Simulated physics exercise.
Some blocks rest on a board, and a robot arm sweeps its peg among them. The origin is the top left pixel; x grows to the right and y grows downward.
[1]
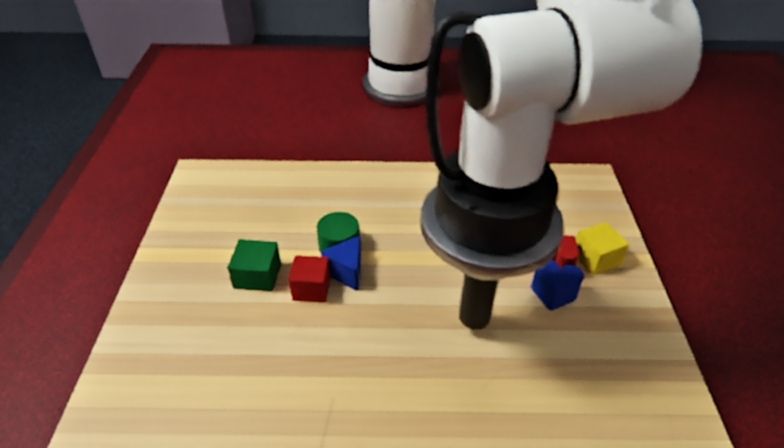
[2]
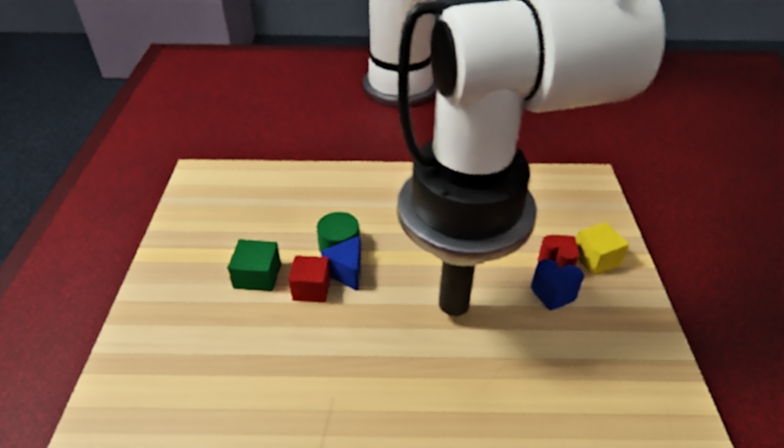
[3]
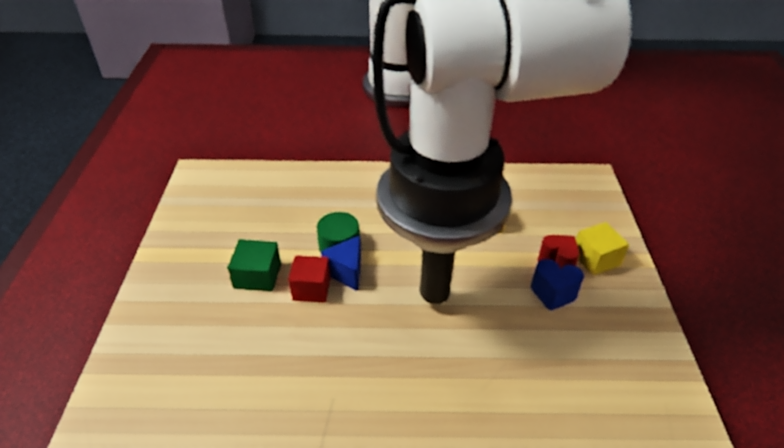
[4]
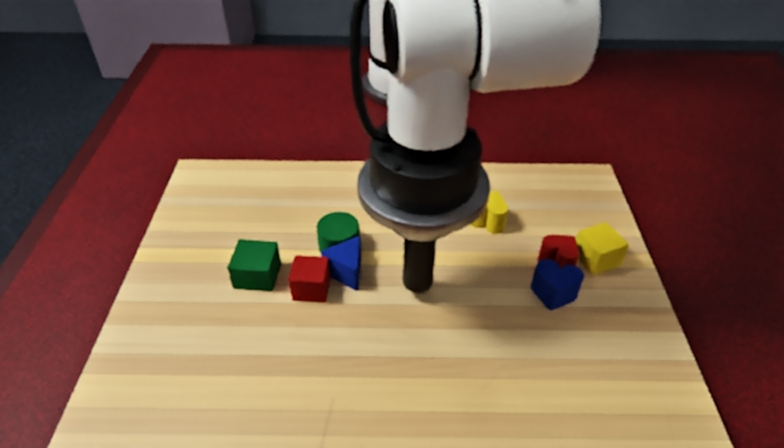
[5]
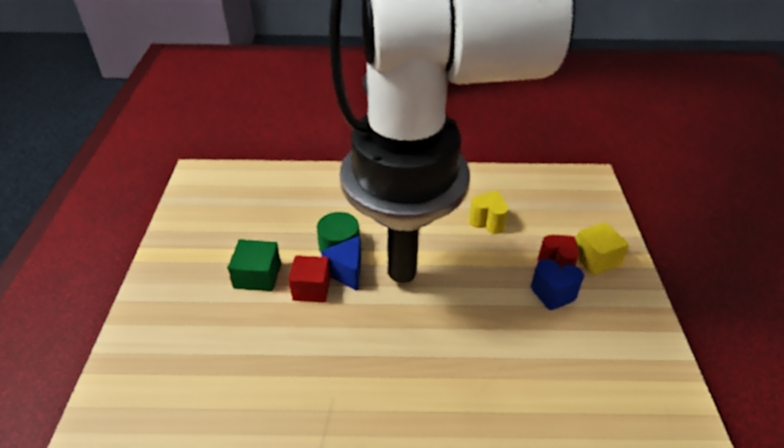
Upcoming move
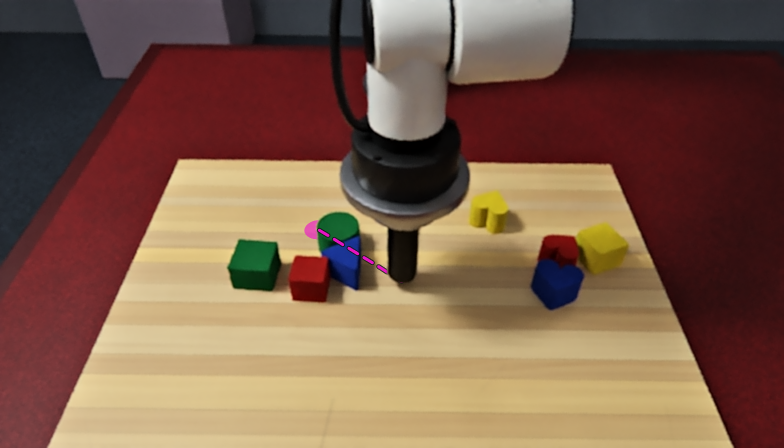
A robot arm sweeps its black peg left across the board while the blocks stay still.
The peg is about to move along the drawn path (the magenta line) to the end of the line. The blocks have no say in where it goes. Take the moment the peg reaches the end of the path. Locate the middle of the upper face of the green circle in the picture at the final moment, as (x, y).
The centre of its top will be at (285, 201).
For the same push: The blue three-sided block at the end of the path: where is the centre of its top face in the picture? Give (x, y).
At pixel (329, 244).
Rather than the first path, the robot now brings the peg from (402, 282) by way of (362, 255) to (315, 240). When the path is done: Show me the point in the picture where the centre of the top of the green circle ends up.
Its top middle will sit at (289, 203).
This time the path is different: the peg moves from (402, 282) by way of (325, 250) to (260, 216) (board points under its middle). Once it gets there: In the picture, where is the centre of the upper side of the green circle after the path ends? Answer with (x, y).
It is at (296, 187).
Drawn move, in a line from (402, 282) to (318, 229).
What follows on the original path. One third of the way, peg at (372, 253); nothing pushed yet.
Two thirds of the way, peg at (344, 236); red square block at (307, 270); green circle at (313, 213); blue three-sided block at (329, 245), turned 45° anticlockwise.
At the end, peg at (317, 220); green square block still; red square block at (307, 270); green circle at (285, 201); blue three-sided block at (329, 244), turned 50° anticlockwise.
